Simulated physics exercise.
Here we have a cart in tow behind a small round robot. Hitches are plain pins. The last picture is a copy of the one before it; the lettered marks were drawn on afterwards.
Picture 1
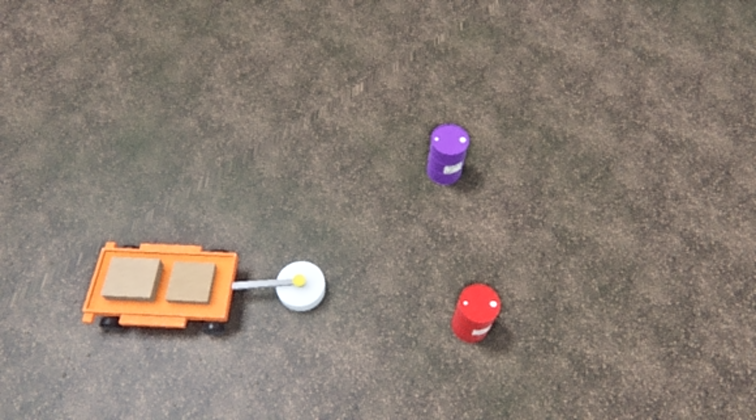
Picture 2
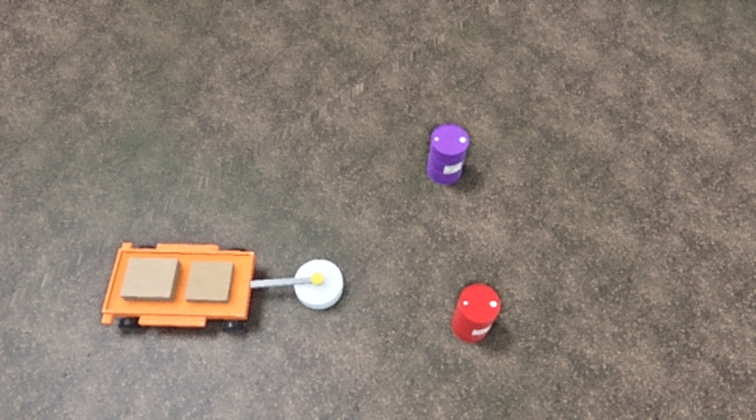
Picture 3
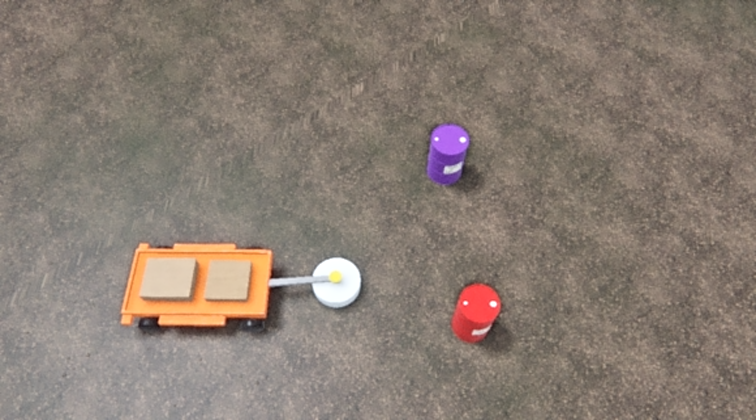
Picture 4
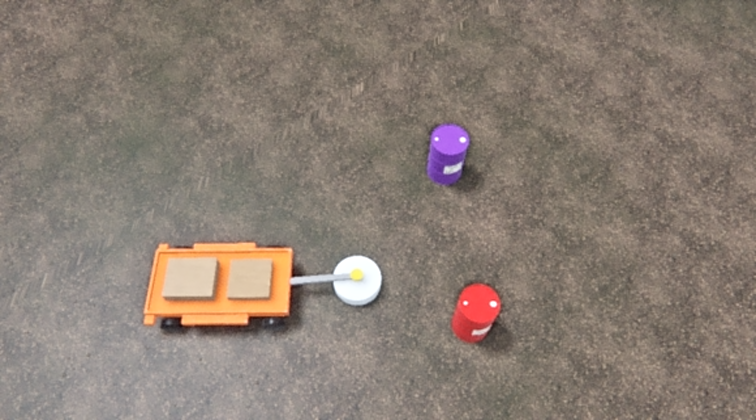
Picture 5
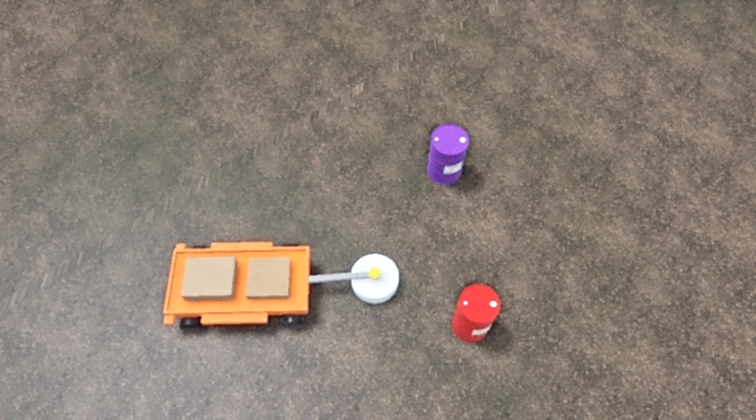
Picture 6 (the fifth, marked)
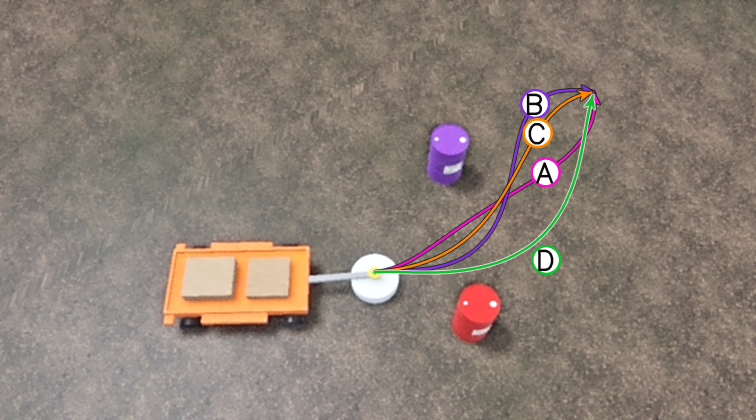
A small round white robot tows an orange cart rightward while purple and red drums stay still.
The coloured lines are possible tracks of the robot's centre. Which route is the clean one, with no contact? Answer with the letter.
Route A.
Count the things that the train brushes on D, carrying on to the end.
In all, one.
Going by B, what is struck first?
It meets the purple drum.
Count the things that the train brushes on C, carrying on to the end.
It touches one.
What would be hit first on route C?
It meets the purple drum.
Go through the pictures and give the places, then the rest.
The first frame shows orange cart (163, 283); purple drum (444, 170); red drum (470, 325).
The second frame shows robot (319, 283); orange cart (181, 283); red drum (470, 325).
The third frame shows robot (336, 281); orange cart (200, 283); red drum (470, 325).
The fourth frame shows robot (357, 279); orange cart (221, 282); red drum (470, 325).
The fifth frame shows robot (375, 277); orange cart (239, 281); red drum (470, 325); purple drum (444, 170).
On the marked copy, A from (375, 272) via (515, 192) to (594, 92); B from (375, 272) via (509, 186) to (594, 92); C from (375, 272) via (506, 190) to (592, 92); D from (375, 272) via (550, 227) to (593, 95).
Following A. Soon after the start, robot (476, 221), cart (361, 259).
Later, robot (562, 164), cart (469, 212).
In the end, robot (590, 99), cart (537, 163); nothing has been touched.
As for the rest, B meets the purple drum; C meets the purple drum; D meets the red drum.
